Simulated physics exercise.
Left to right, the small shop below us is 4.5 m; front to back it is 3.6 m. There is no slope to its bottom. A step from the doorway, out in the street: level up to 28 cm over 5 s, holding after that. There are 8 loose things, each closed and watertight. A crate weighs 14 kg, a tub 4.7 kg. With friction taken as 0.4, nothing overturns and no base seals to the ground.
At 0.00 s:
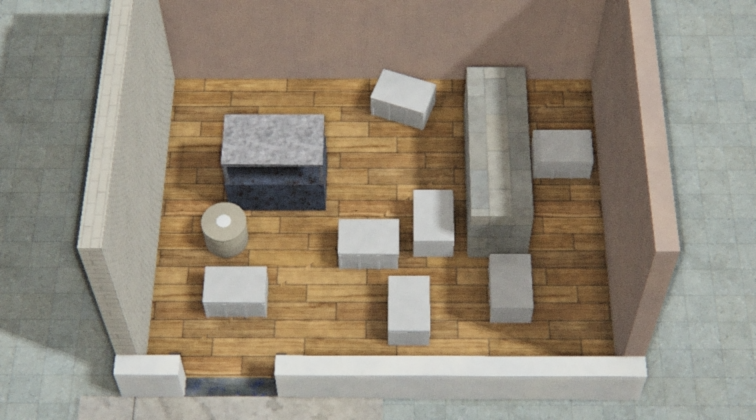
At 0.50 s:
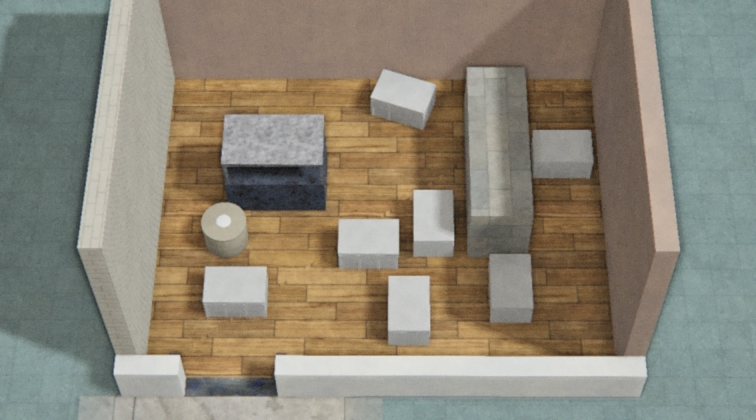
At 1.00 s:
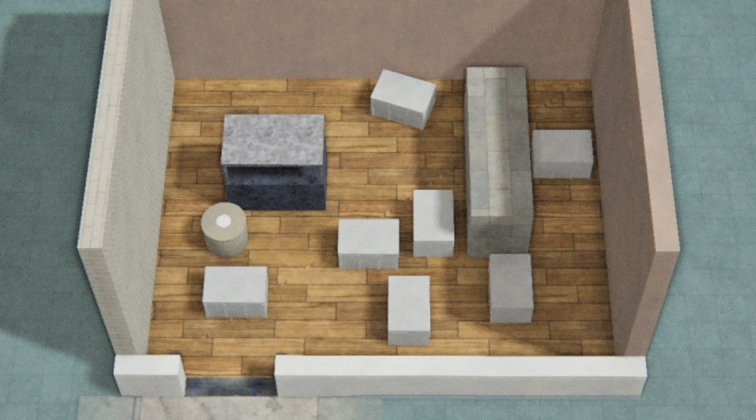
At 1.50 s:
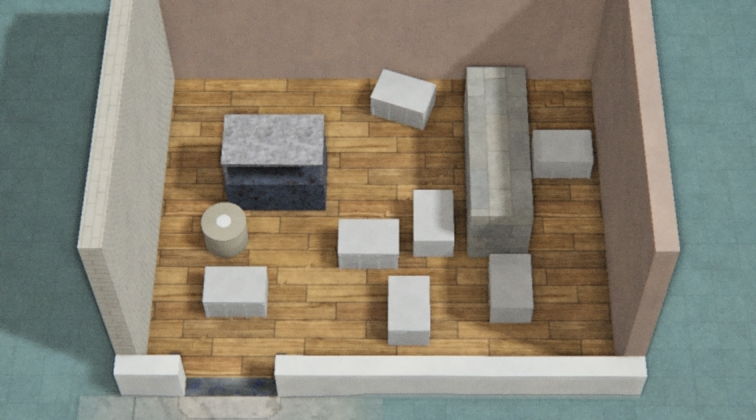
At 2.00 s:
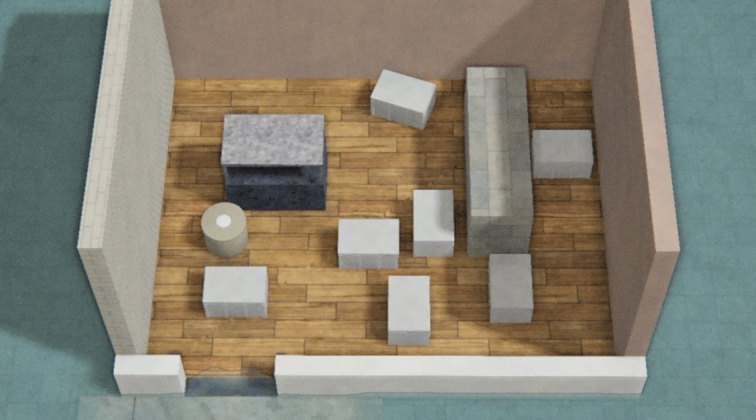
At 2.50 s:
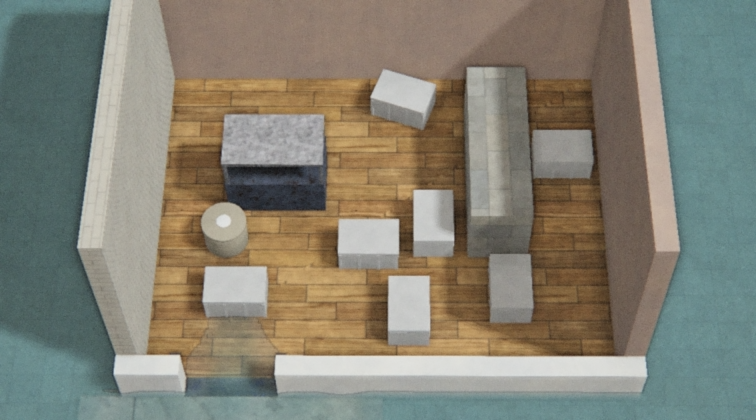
At first, pale blocks, a dark counter, a long grey unit and a round drum stand on the wooden floor of a small roofless room, with grey paving outside. Bluish water then covers the paving, and finally a thin sheet enters through the front doorway, while the objects stay still.
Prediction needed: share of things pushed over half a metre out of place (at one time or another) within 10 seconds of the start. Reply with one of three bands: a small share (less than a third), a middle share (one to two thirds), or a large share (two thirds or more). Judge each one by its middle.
A middle share, one to two thirds.
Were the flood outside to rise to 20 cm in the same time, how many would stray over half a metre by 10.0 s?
I count 3 of them in that case.
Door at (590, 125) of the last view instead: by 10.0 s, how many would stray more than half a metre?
You'd get 3 in that case.
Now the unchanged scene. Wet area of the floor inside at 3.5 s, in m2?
The covered patch comes to about 2.0 m2.
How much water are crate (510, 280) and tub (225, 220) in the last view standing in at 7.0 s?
Roughly 3 and 10 cm.
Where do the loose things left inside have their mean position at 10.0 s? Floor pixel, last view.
Close to (433, 200).
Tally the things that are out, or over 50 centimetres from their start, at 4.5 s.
0 of them.
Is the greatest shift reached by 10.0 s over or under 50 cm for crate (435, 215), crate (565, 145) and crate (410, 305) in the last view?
In that order: Past it, short of it, less.
After 3.5 s 0 of 8 are over 50 cm from their spots; 0 afloat.
After 4.5 s 0 of 8 are over 50 cm from their spots; 0 afloat.
After 7.0 s 2 of 8 are over 50 cm from their spots; 2 afloat.
After 10.0 s 4 of 8 are over 50 cm from their spots, and 4 have been at some point; 5 afloat.
